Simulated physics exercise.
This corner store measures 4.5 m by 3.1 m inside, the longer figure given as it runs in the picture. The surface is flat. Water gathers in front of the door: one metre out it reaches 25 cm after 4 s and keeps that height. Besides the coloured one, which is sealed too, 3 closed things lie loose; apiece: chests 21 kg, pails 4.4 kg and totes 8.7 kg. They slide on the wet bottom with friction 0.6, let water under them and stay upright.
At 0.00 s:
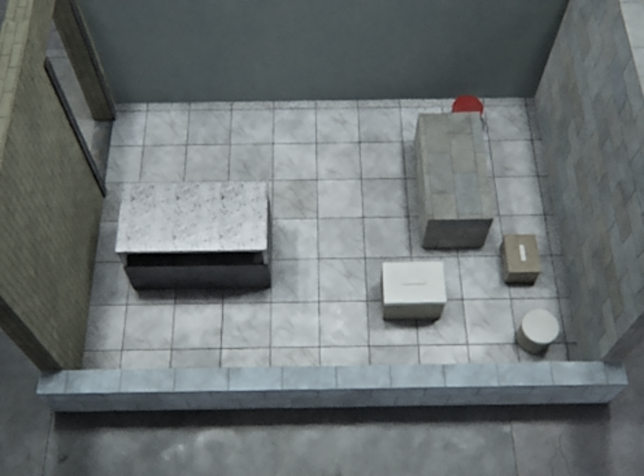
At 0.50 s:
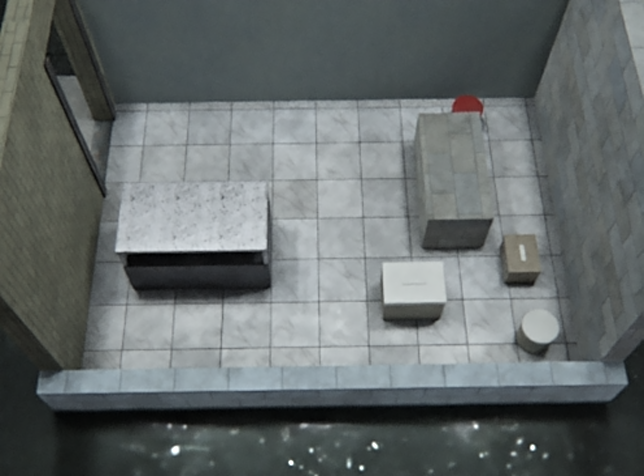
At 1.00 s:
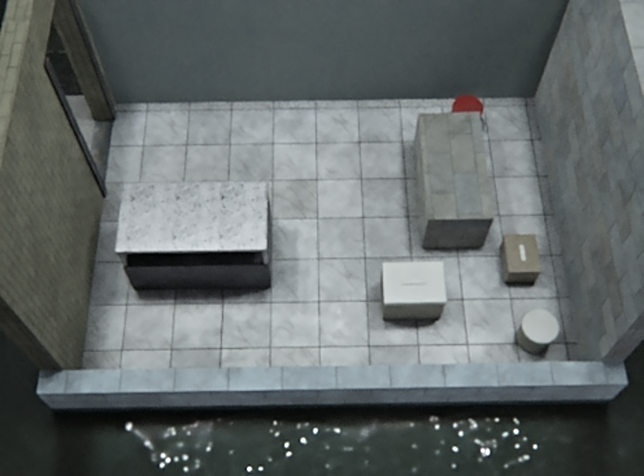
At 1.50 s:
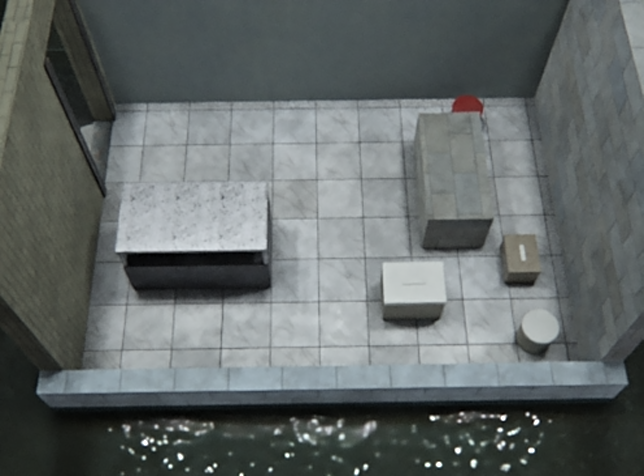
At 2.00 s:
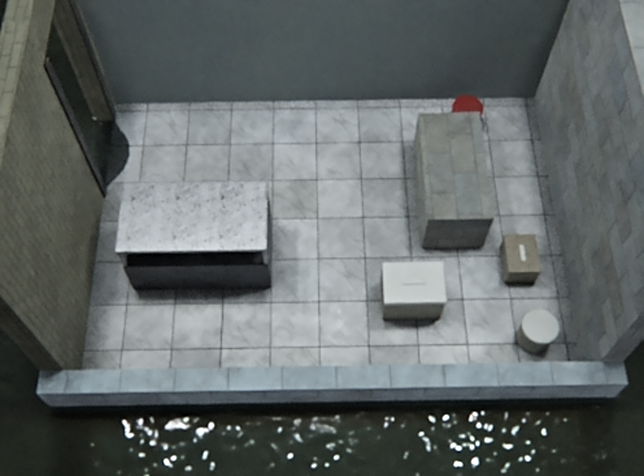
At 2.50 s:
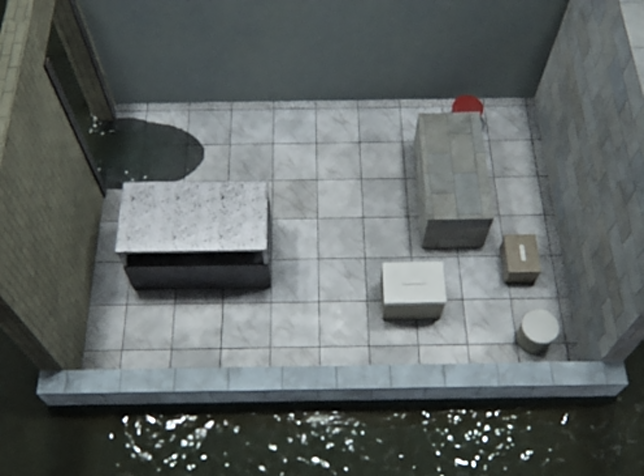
The video shows a tiled room with boxes, blocks and a partly hidden red pail as dark, glinting water appears outside the front ledge, then spreads through the doorway at left onto the floor, while the objects stay still.
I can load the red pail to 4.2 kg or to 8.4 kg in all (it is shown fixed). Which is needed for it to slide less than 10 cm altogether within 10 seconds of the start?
For it, neither load is enough.
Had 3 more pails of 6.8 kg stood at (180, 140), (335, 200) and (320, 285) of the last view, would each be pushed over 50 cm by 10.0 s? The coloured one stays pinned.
In that order: More, more, short of it.
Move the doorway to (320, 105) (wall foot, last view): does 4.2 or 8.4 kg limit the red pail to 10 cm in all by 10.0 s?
In that case only the higher weight holds it.
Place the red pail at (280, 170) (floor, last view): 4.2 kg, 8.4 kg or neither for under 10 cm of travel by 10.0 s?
Neither is enough.
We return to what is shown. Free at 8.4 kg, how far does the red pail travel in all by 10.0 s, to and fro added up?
Some 250 cm in all.
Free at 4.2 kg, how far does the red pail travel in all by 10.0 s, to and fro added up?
About 300 cm.
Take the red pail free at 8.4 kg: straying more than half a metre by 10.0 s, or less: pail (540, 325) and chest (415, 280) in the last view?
In turn: More, short of it.
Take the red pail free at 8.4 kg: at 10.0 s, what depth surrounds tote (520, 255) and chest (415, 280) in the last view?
Roughly 11 and 8 cm.
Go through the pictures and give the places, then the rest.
The first frame shows the red pail at (468, 108) rests on the ground; water covers 0.0 m2; 0 of 4 have shifted.
The second frame shows the red pail at (468, 108) rests on the ground; 0.0 m2 under water; 0 of 4 have shifted.
The third frame shows the red pail at (468, 108) rests on the ground; 0.0 m2 under water; 0 of 4 have shifted.
The fourth frame shows the red pail at (468, 108) rests on the ground; water covers 0.0 m2; 0 of 4 have shifted.
The fifth frame shows the red pail at (468, 108) rests on the ground; 0.1 m2 under water; 0 of 4 have shifted.
The sixth frame shows the red pail at (468, 108) rests on the ground; water covers 0.6 m2; 0 of 4 have shifted.
After 3.5 s the red pail would be 0 cm from its start with 4.2 kg and 0 cm from its start with 8.4 kg; 0 cm of water round it then.
After 4.5 s the red pail would be 0 cm from its start with 4.2 kg and 0 cm from its start with 8.4 kg; 0 cm of water round it then.
After 7.0 s the red pail would be 107 cm from its start with 4.2 kg and 57 cm from its start with 8.4 kg; 9 cm of water round it then.
After 10.0 s the red pail would be 234 cm from its start with 4.2 kg and 210 cm from its start with 8.4 kg; 12 cm of water round it then.
